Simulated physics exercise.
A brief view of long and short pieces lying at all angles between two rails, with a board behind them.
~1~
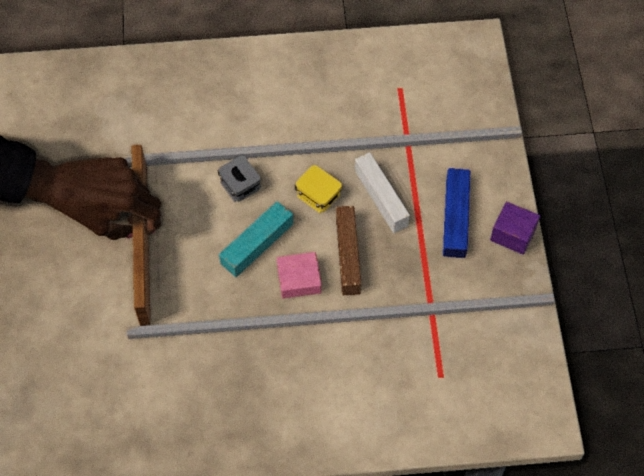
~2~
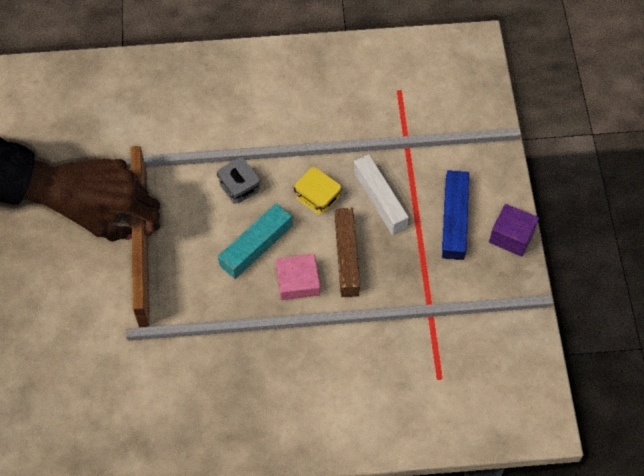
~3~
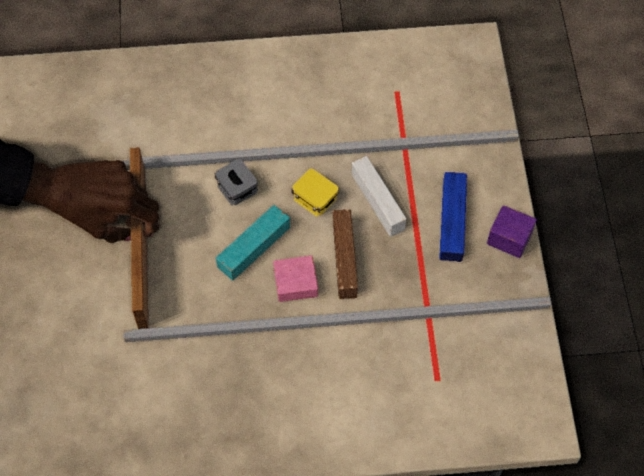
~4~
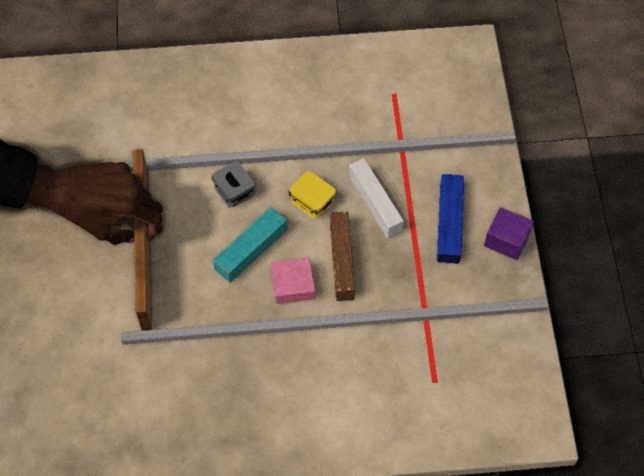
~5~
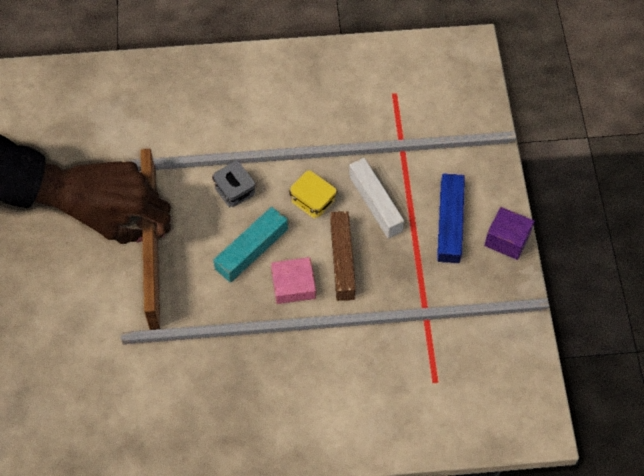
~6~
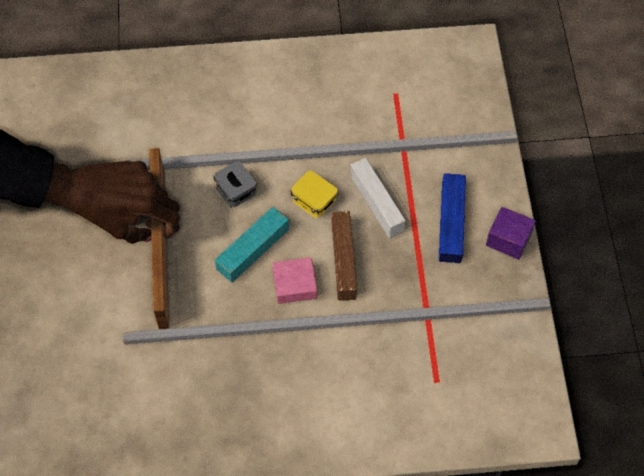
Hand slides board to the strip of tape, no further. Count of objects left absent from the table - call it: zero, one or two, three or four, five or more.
My call is zero.
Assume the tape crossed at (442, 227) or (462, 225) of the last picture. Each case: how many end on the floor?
First try 1, second try 2.
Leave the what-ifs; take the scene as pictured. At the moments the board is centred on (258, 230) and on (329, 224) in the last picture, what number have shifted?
By then 4, and later 6.
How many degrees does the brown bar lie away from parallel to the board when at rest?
I'd put it at about 5°.
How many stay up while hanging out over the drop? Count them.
As for overhanging, the count is 1.
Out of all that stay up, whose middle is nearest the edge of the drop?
Purple block.
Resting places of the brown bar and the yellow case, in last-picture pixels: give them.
The brown bar ends up near (472, 257), and the yellow case near (455, 171).
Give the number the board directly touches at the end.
Contact count: 3.
A little later, none off yet; purple block at rest near (510, 233); blue stick at rest near (452, 218); white bar at rest near (377, 198).
Next, none off yet; purple block at rest near (510, 233); blue stick at rest near (452, 218); white bar shifted a little near (410, 192).
When it is over, the number that fall off is zero.
